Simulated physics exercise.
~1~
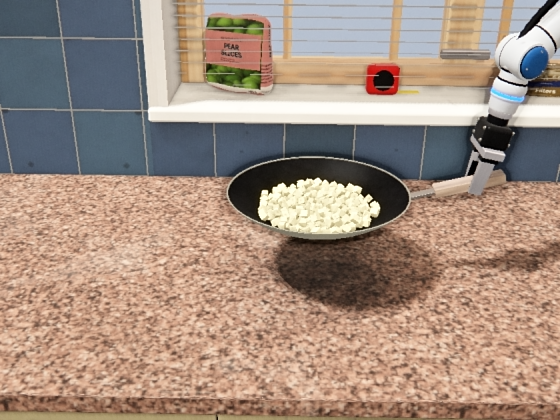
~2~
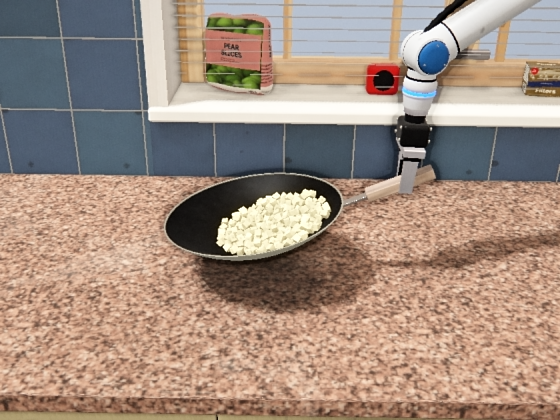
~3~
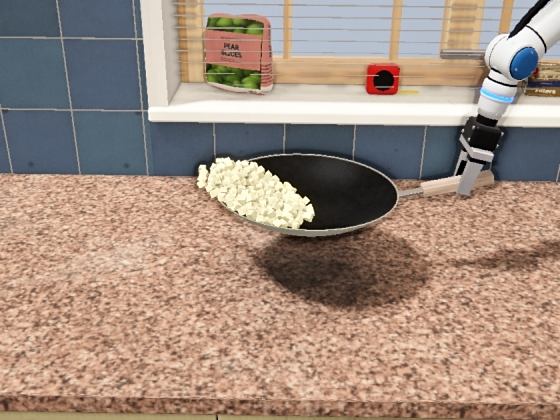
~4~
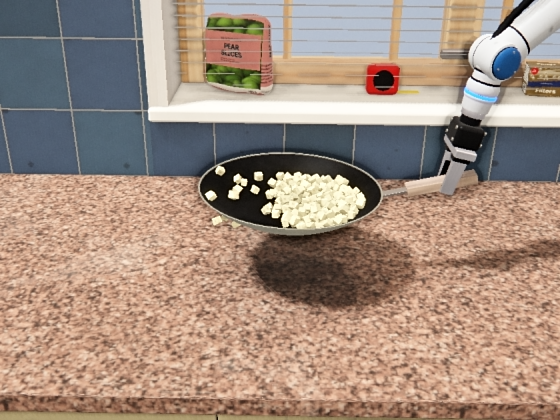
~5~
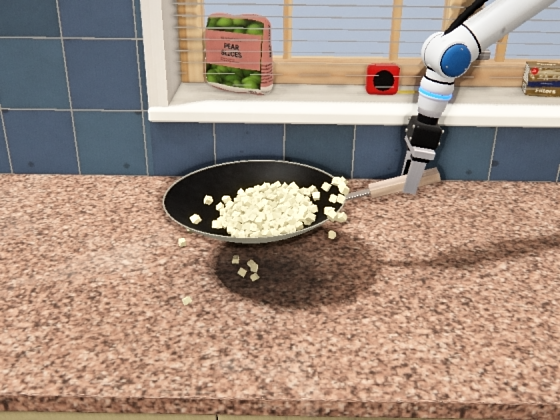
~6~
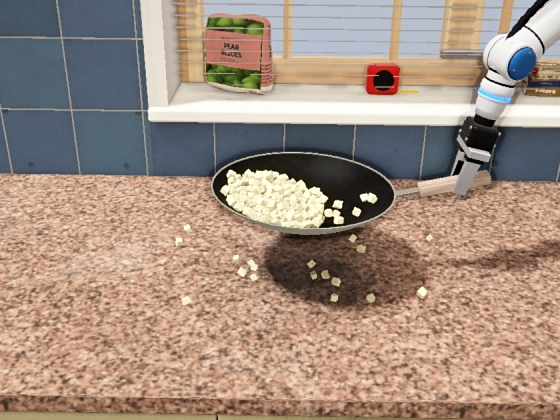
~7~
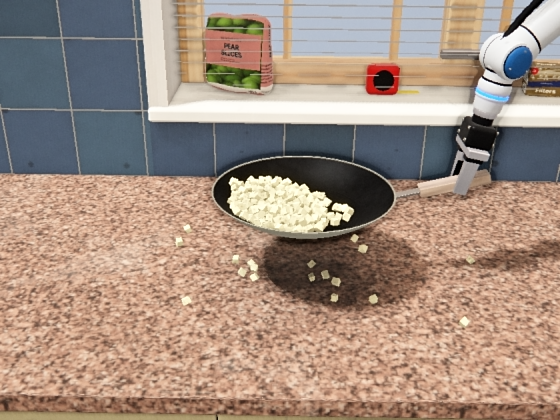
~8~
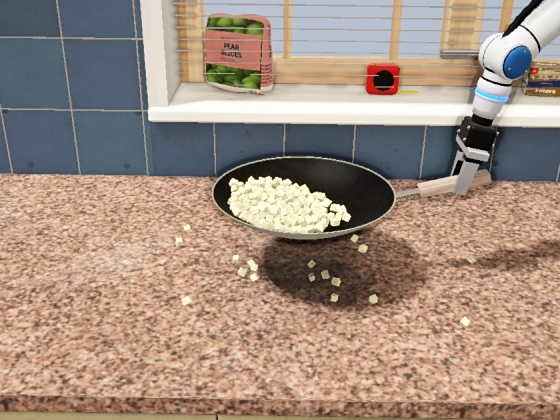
A robot arm jerks a wok left and right, scattering some pale cubes onto the counter.
